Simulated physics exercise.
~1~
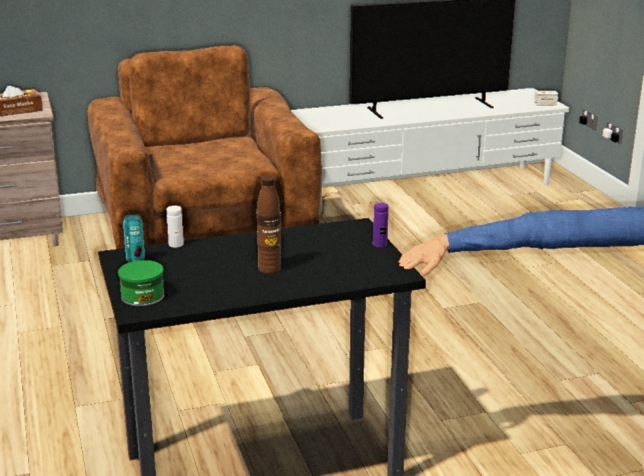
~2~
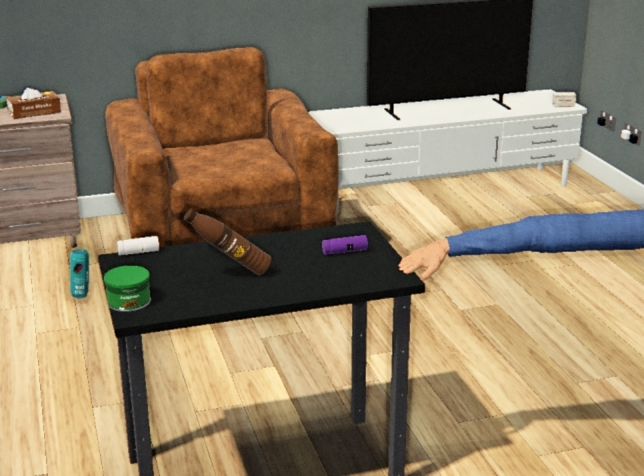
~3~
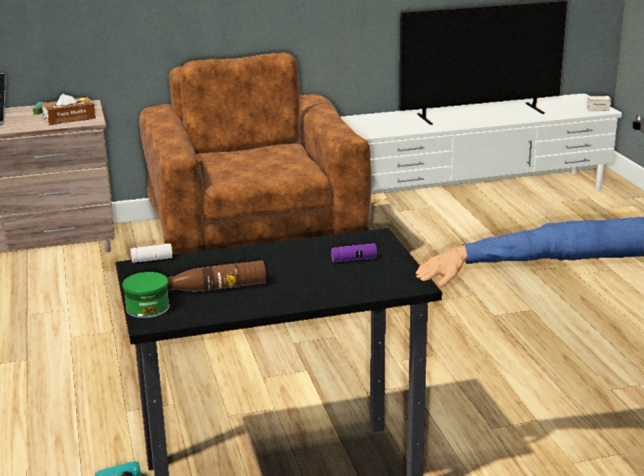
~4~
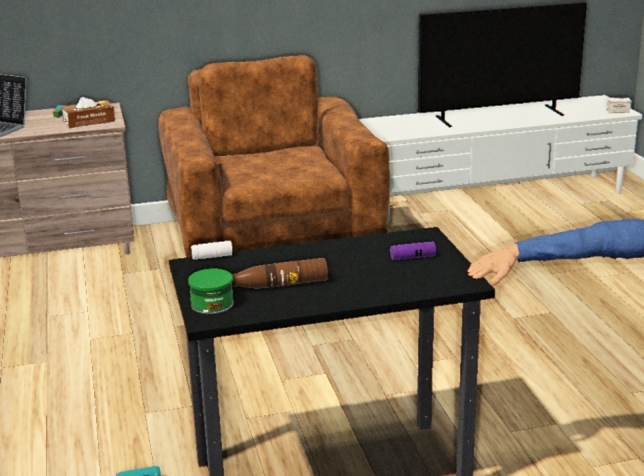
An arm in a blue sleeve reaches in from the right, its hand at the corner of a black side table in a living room, seen from slightly above, with a brown armchair, a white cabinet and a television behind. On the table stand a turquoise can, a white shaker, a green tub, a tall brown bottle and a purple shaker. The two shakers topple, the bottle tips over and the turquoise can falls off the left side. The view pans slightly left. Finally, the bottle and shakers lie on the tabletop, the green tub still stands, and the can lies on the floor.
